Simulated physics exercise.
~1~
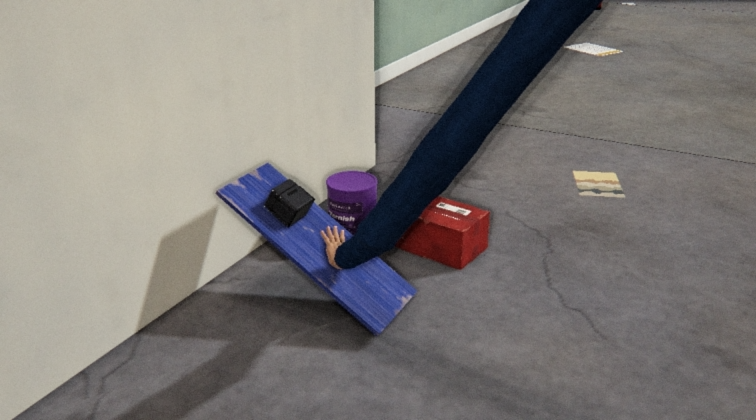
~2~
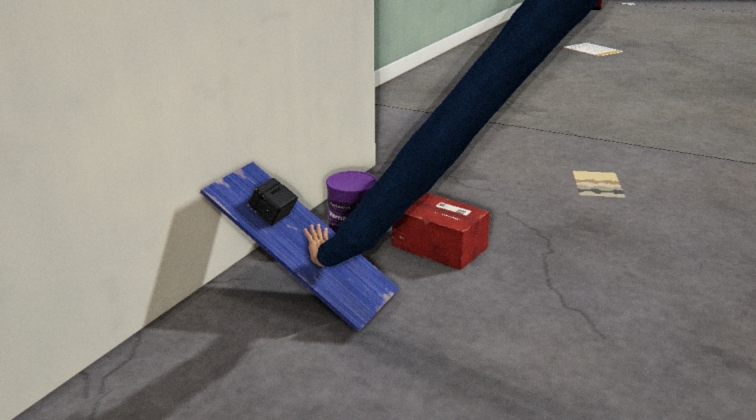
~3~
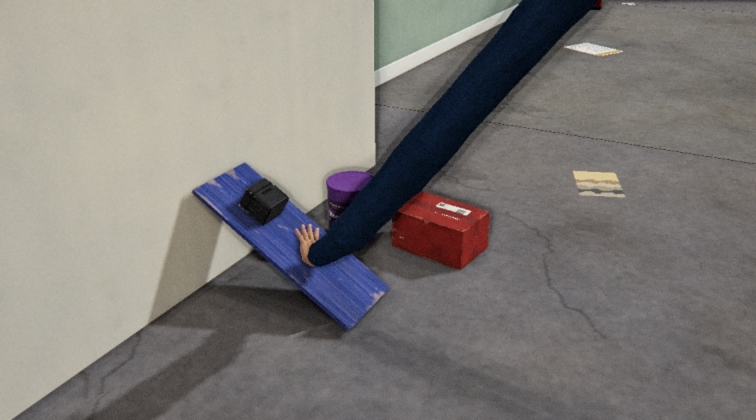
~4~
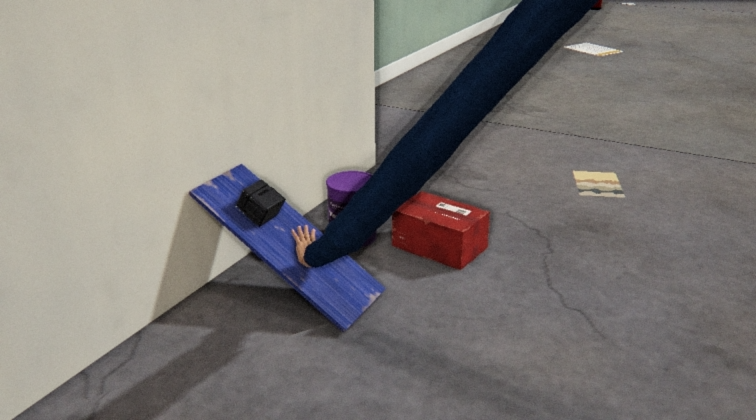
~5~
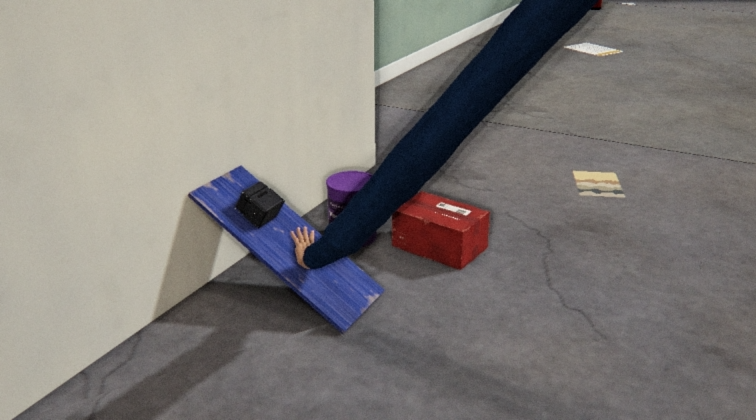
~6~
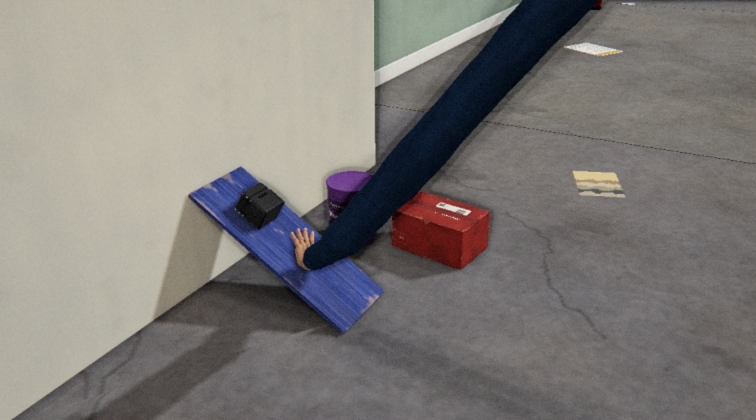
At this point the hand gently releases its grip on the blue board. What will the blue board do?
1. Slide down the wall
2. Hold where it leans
1, slide down the wall.
Then, 0.30 s on from there, blue board leaning 15° more than when let go near (298, 268).
Then, 0.50 s on from there, blue board leaning 32° more than when let go near (303, 276).
Then, 0.70 s on from there, blue board leaning 31° more than when let go near (305, 292).
In the end, moved from the start, blue board; the other 2 unmoved. At the end, from the last picture's camera, blue board near (305, 293). The board gives way.
